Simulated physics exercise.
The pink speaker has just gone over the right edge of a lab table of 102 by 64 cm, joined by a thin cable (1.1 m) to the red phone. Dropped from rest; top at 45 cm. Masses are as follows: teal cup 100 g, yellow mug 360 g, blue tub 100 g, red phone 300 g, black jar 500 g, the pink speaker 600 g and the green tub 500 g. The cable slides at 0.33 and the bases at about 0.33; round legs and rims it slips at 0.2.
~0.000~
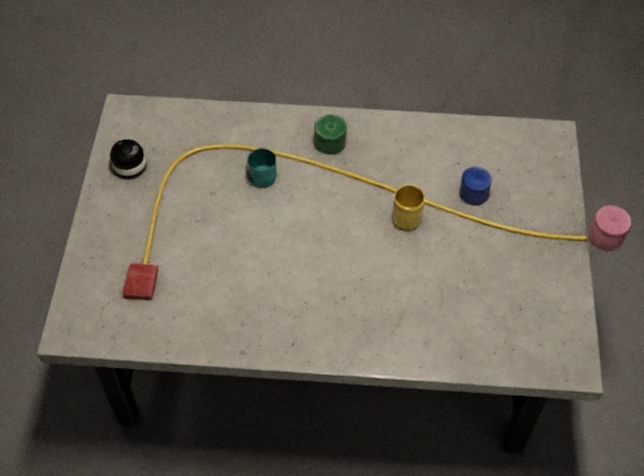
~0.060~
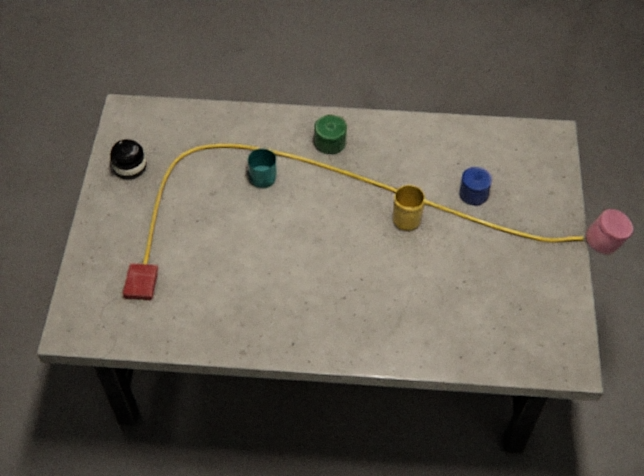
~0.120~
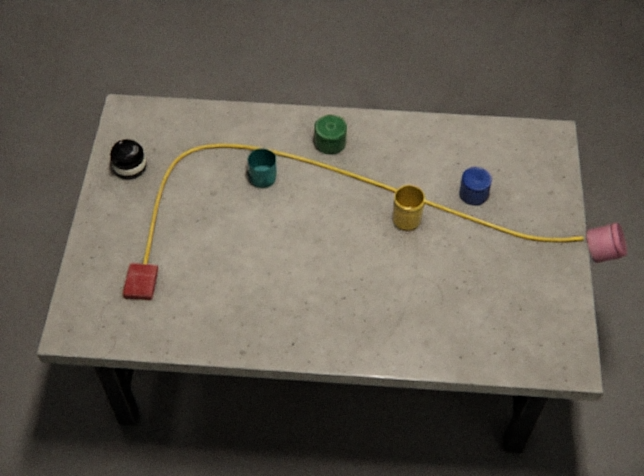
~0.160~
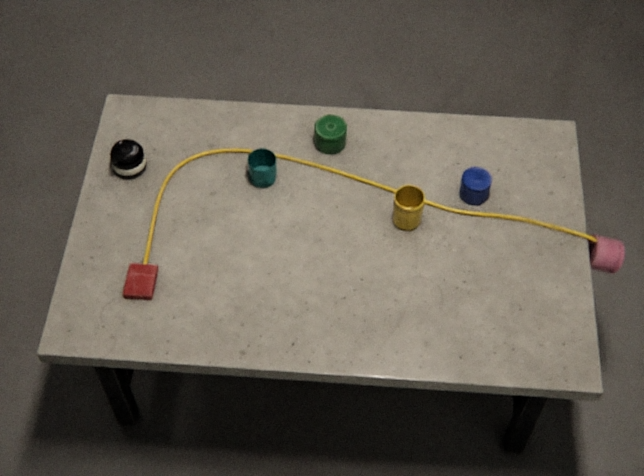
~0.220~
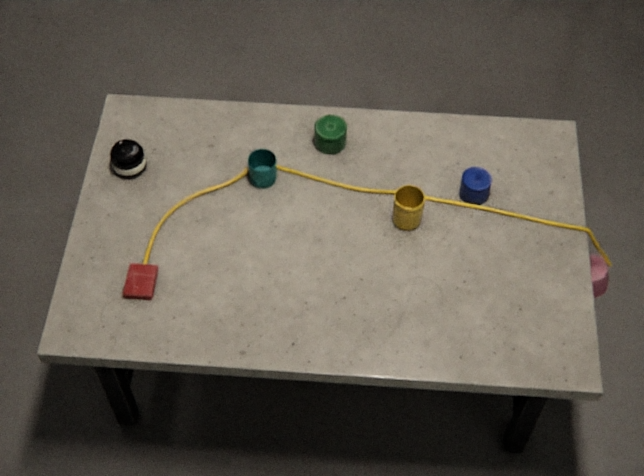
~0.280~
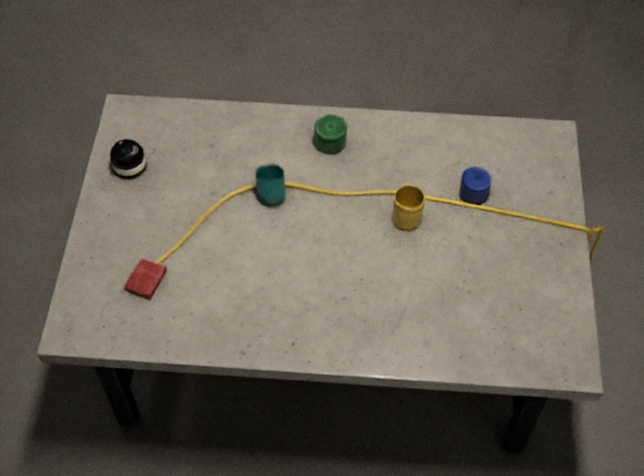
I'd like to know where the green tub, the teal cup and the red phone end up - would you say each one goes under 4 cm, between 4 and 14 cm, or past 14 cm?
In the end the green tub stops close to its start; the teal cup stops at a great distance; the red phone stops at a great distance.
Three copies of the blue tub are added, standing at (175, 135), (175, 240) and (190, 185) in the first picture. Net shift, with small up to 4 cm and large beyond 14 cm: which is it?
Going one by one, I'd say a short shift, then a long shift, then a long shift.
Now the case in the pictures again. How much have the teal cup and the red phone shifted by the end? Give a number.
Teal cup over the edge; red phone close to 20 cm.
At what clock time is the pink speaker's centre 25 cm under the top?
That is: 0.30 s.
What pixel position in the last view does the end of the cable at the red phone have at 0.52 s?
Pixel estimate: (236, 259).
After 0.5 s, the cable's tail end at (236, 259); teal cup 45 cm off its start, red phone 17 cm off its start, pink speaker over the edge.
After 0.7 s, the cable's tail end at (248, 254); teal cup over the edge, red phone 22 cm off its start, pink speaker over the edge.
After 1.0 s, the cable's tail end at (248, 254); teal cup over the edge, red phone 22 cm off its start at (247, 234), pink speaker over the edge.
After 1.2 s, the cable's tail end at (248, 254); teal cup over the edge, red phone 22 cm off its start, pink speaker over the edge.
After 2.4 s, the cable's tail end at (248, 254); teal cup over the edge, red phone 22 cm off its start at (247, 234), green tub 0 cm off its start at (331, 126), pink speaker over the edge.
